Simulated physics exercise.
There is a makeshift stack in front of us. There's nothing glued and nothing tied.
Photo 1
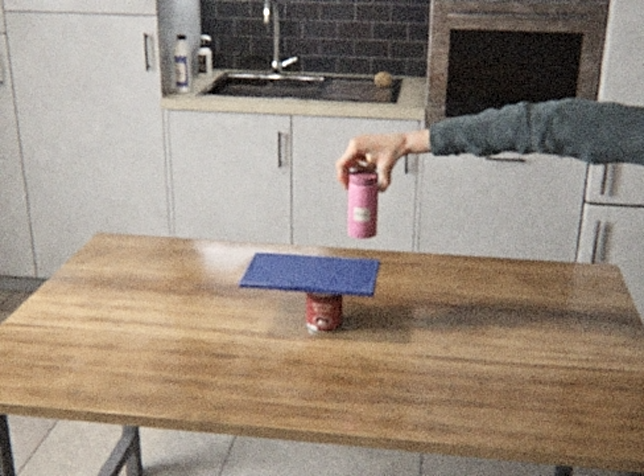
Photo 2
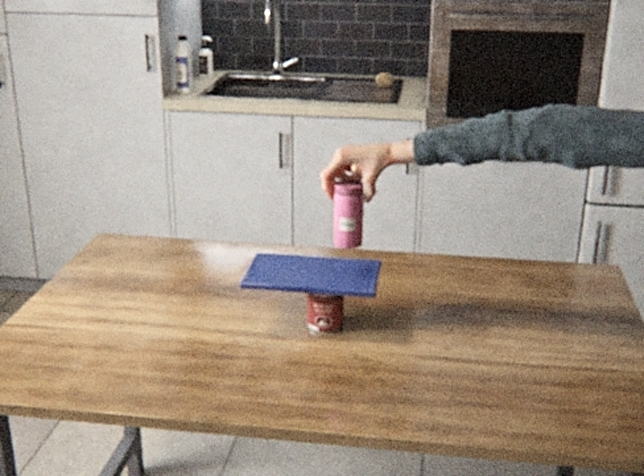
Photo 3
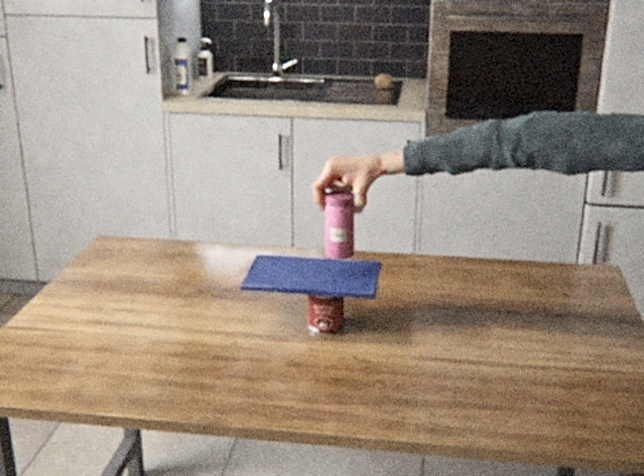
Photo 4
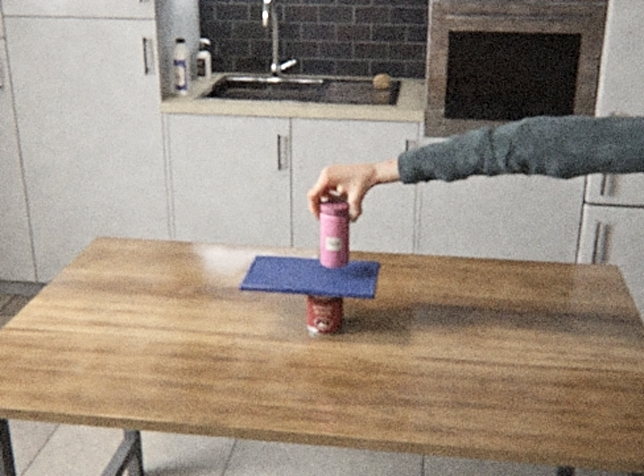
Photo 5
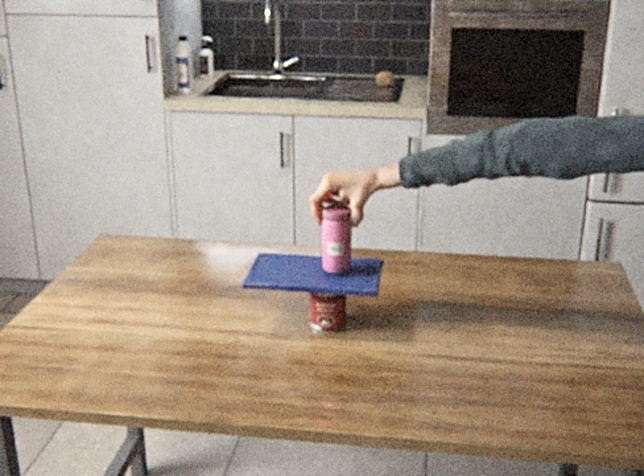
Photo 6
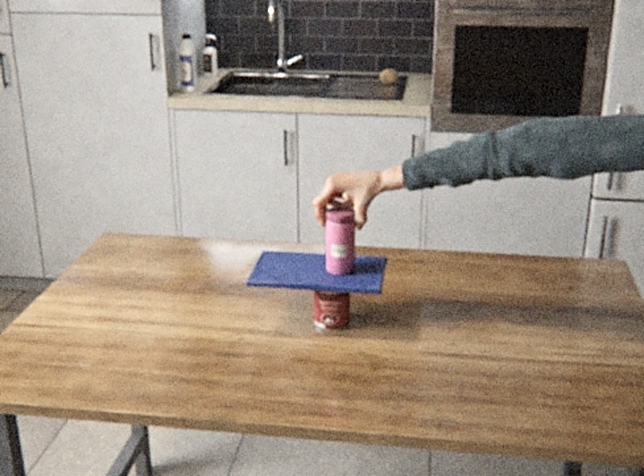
A hand in a dark green sleeve lowered a pink jar, moving it slightly left, onto a blue board resting on a red tin on a wooden table, and kept hold of it there.
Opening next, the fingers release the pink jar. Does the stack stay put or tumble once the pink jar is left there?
It stays put.
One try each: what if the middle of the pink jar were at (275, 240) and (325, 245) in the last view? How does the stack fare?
Trial 1 - collapsed; trial 2 - stable.
Then, 0.40 s on from there, no change.
Then, 1.10 s on from there, pink jar resting near (341, 241).
In the end, all 3 unmoved. At the end, from the last picture's camera, pink jar near (341, 241). The stack holds.
